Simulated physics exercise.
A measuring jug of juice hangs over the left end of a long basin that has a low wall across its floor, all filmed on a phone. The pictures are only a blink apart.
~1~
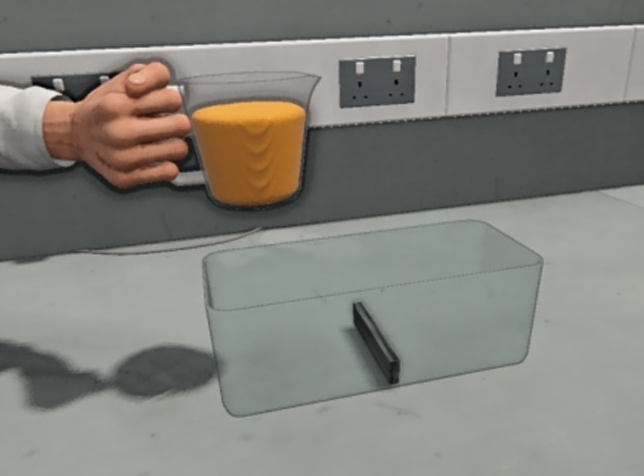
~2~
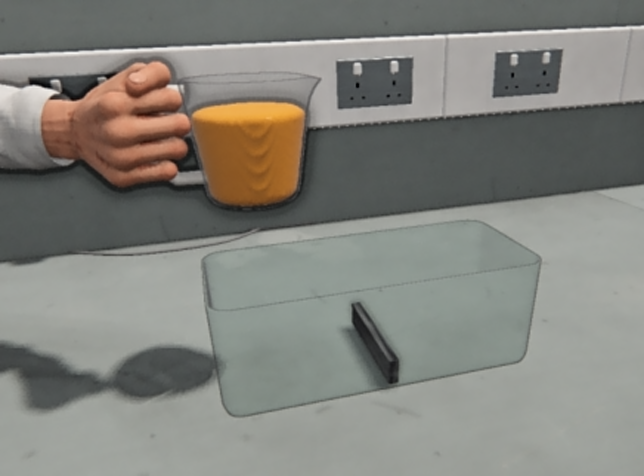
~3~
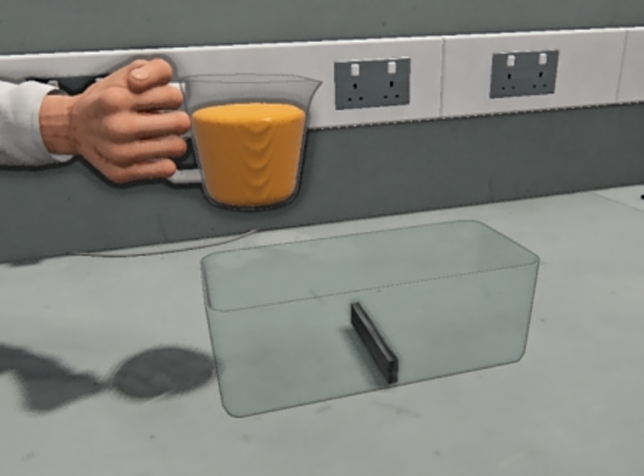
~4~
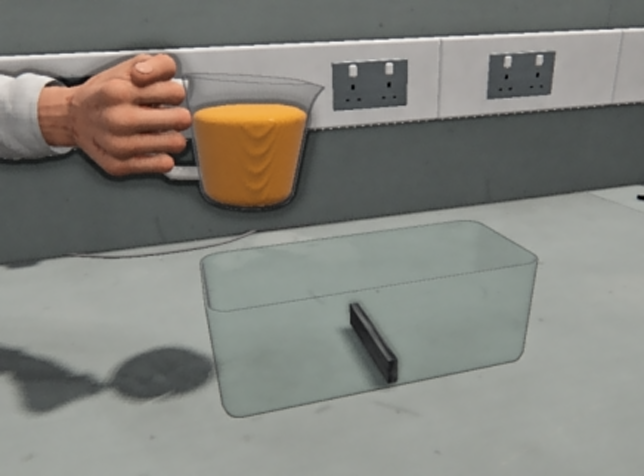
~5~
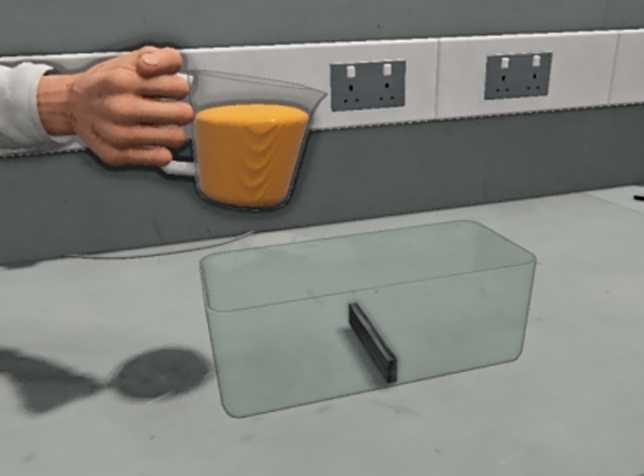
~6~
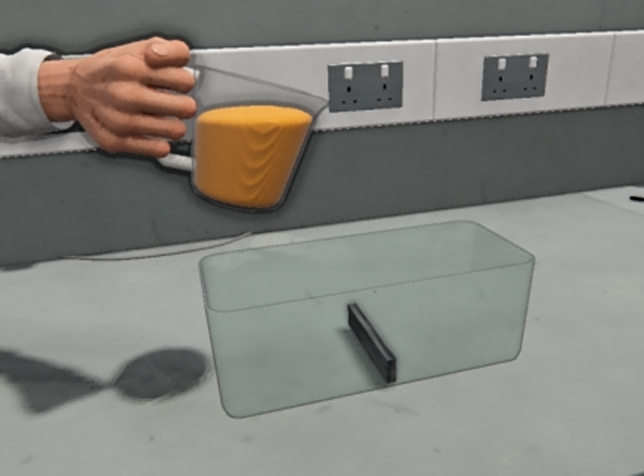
On a pale worktop below wall sockets, a hand at the left holds a clear jug of orange juice above the left end of a long glass basin with a low dark wall across its floor. The hand gradually tilts the jug to the right, its right rim dipping slightly.
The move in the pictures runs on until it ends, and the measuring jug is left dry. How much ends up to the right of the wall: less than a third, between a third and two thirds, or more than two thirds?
Between a third and two thirds.
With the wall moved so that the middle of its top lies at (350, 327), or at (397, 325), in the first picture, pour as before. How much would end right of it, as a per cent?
Note - case one near 80 %, case two near 20 %.
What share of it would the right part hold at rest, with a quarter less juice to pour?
Estimate: Around 45 per cent.
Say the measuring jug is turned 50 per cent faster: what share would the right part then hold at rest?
Around 40 per cent ends up there.
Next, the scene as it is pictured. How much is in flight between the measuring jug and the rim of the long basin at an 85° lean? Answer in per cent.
About 25 per cent.
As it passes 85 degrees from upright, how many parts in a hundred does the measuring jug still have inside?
Near 65 per cent.
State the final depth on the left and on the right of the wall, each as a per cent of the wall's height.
Left 40 per cent, right 50.
A moment on, the tilt is 85° and 65 per cent is still to pour, 0 is left of the wall and 8 right of it.
Next, the tilt is 118° and 5 per cent is still to pour, 32 is left of the wall and 54 right of it.
Then the tilt is 119° and 0 per cent is still to pour, 43 is left of the wall and 56 right of it.
Later the tilt is 119° and 0 per cent is still to pour, 43 is left of the wall and 56 right of it.
At rest 43 per cent lies left of the wall, 56 right of it and 1 outside.
